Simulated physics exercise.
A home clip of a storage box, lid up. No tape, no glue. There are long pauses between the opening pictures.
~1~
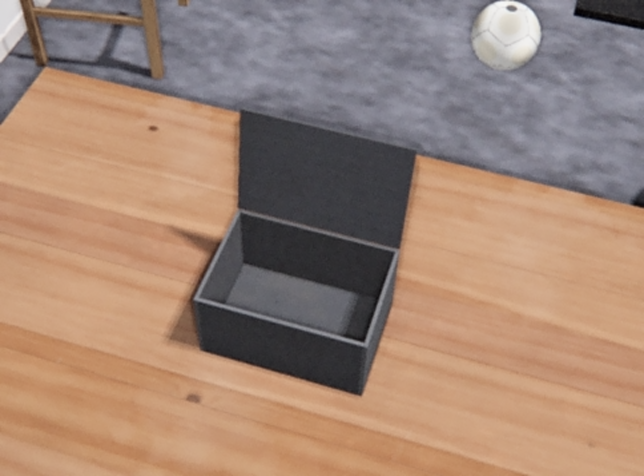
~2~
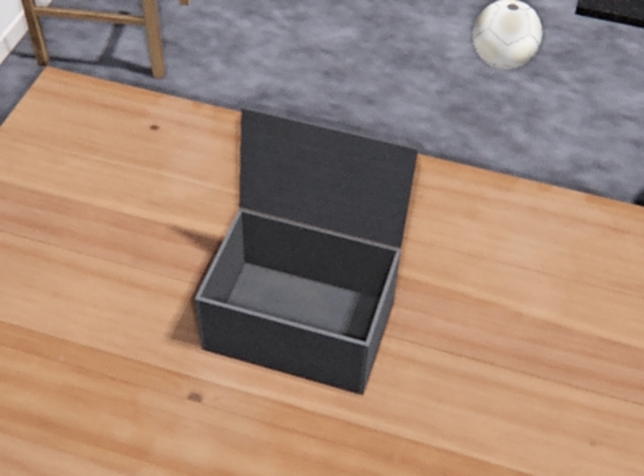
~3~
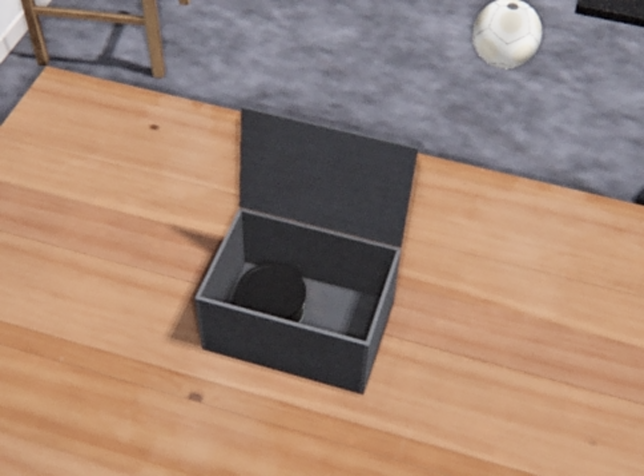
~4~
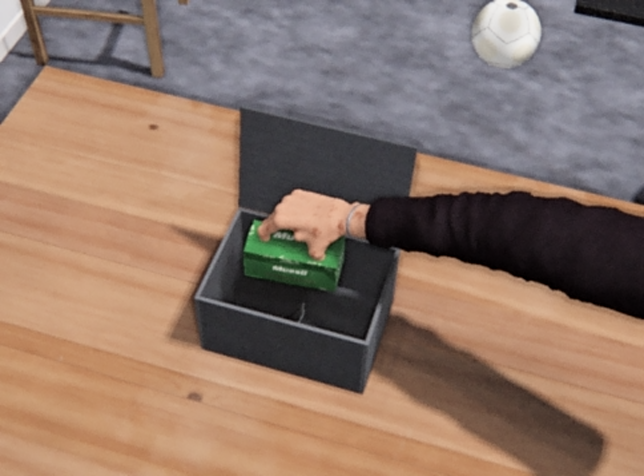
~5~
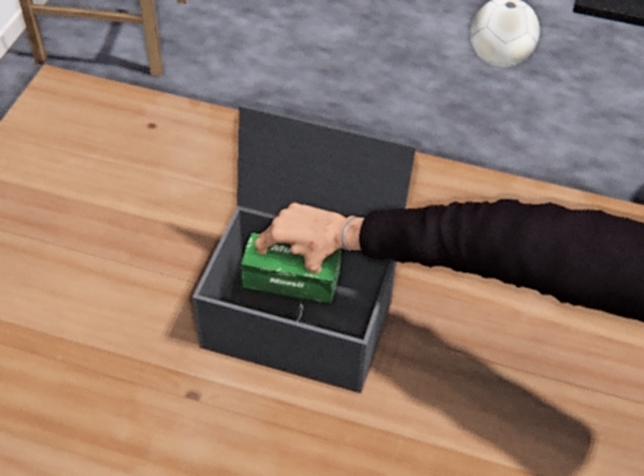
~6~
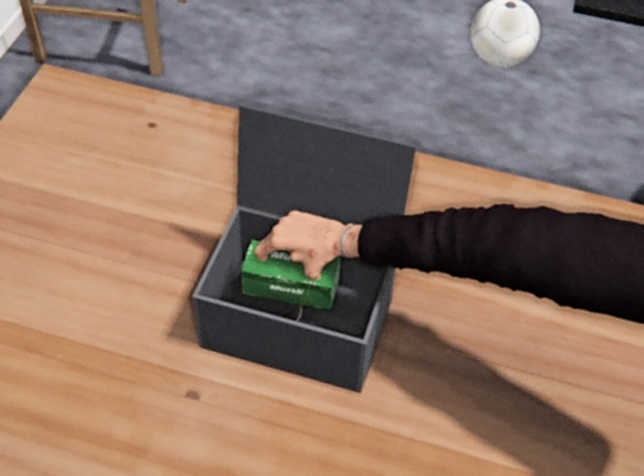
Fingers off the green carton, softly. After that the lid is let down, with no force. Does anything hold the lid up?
As it turns out, it closes.
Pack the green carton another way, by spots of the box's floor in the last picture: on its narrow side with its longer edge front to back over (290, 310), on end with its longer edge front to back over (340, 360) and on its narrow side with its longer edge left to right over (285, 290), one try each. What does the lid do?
In the first case it closes; in the second case it is held up; in the third case it closes.
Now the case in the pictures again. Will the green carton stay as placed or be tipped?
The green carton keeps its pose.
Then, 1.10 s past the last view, lid starting down.
Then, 1.60 s past the last view, lid 59° above the rim.
Then, 1.90 s past the last view, lid 38° above the rim.
Then, 2.20 s past the last view, lid 13° above the rim.
Finally, lid shut; both still in place. Final places as the last picture's camera would see them, green carton near (291, 276).
